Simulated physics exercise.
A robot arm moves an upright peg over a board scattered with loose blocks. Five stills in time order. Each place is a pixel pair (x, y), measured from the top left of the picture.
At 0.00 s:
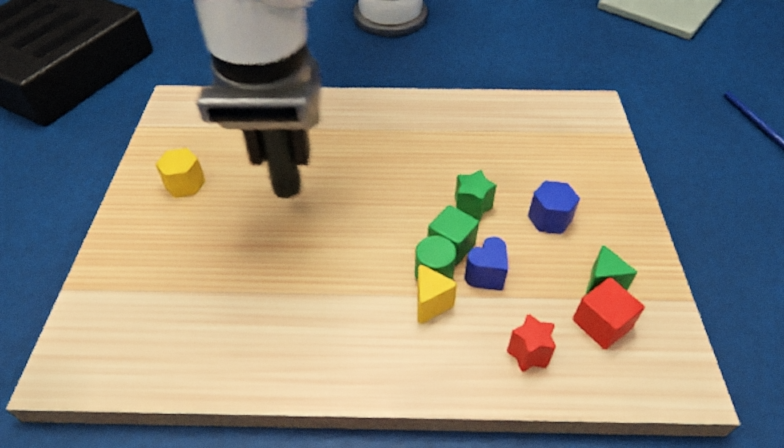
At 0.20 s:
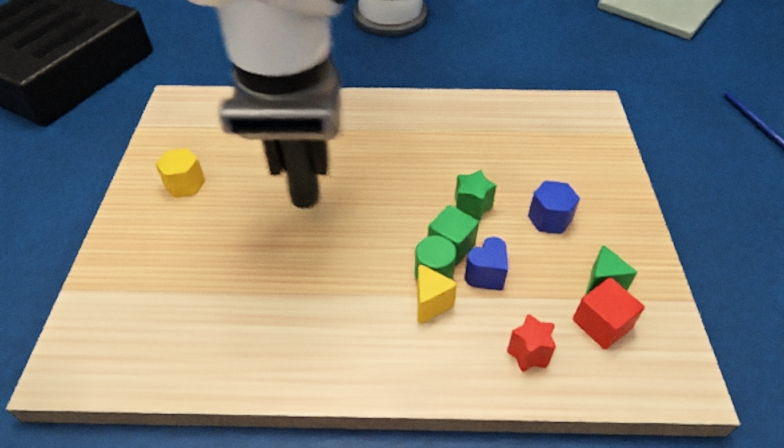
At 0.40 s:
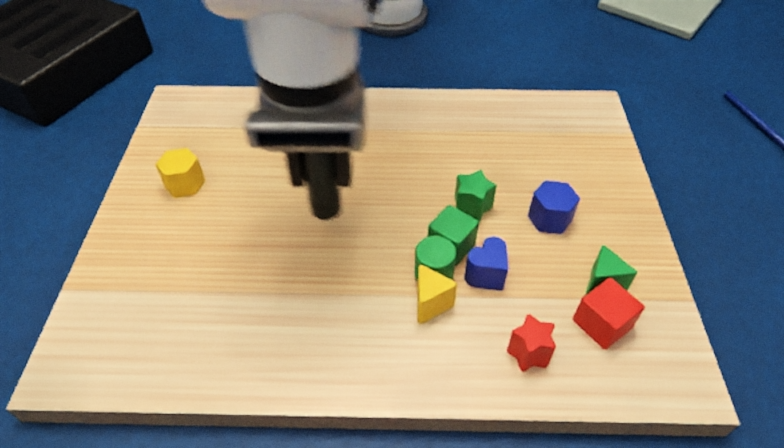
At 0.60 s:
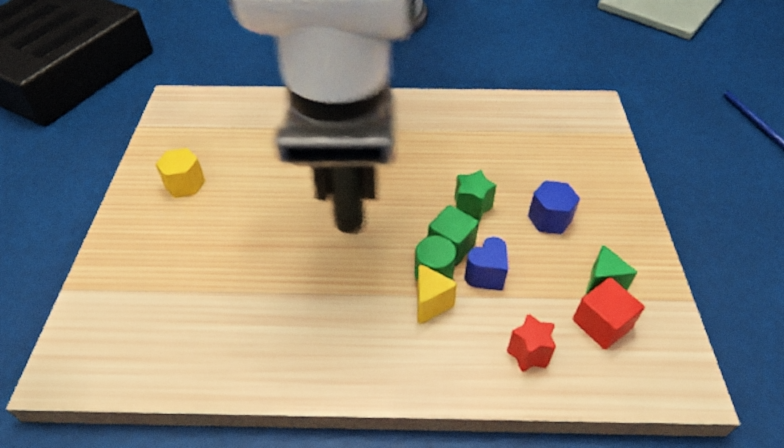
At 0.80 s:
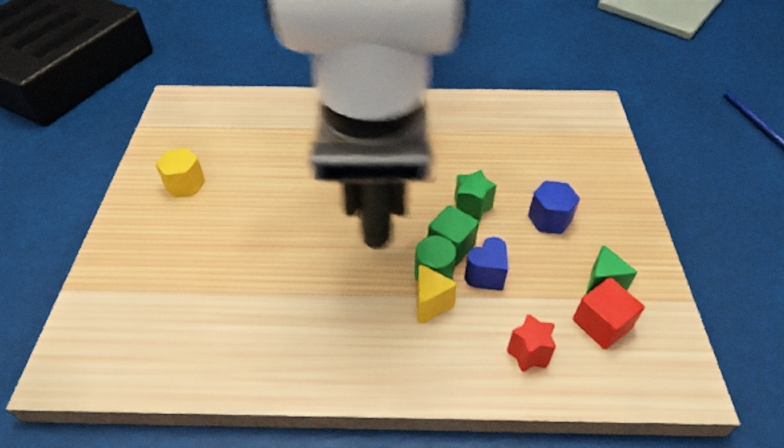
The clip opens on a robot arm holding a dark upright peg over the left part of a wooden board scattered with yellow, green, blue and red blocks. The arm moves the peg steadily right and toward the viewer, nearing the green blocks by the end, while every block stays still.
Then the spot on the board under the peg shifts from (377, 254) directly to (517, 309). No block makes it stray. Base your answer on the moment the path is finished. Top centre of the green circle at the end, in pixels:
It will likely be found at (560, 306).
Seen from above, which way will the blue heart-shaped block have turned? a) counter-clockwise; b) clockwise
(a)
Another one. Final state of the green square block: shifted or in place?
The green square block will stay where it is.
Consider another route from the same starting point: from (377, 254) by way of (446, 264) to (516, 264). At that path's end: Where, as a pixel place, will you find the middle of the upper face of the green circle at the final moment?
Top centre: (478, 271).
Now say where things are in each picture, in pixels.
The first frame shows peg's lower end (288, 189); yellow triangular piece (433, 283); green circle (436, 251); green square block (454, 223); blue heart-shaped block (491, 253); red star-shaped block (536, 333).
The second frame shows peg (305, 199); blocks still.
The third frame shows peg (326, 210); blocks still.
The fourth frame shows peg (350, 223); blocks still.
The fifth frame shows peg (377, 237); yellow triangular piece (433, 283); green circle (436, 251); green square block (454, 223); blue heart-shaped block (491, 253); red star-shaped block (536, 333).
On the path given first. One third of the way, peg (422, 256); green circle (458, 261); blue heart-shaped block (500, 255), turned 15° anticlockwise.
Two thirds of the way, peg (471, 275); green circle (507, 285); blue heart-shaped block (527, 263), turned 100° anticlockwise.
At the end, peg (522, 294); yellow triangular piece still; green circle (560, 306); green square block still; blue heart-shaped block (543, 263), turned 140° anticlockwise; red star-shaped block (549, 341), turned 50° clockwise.
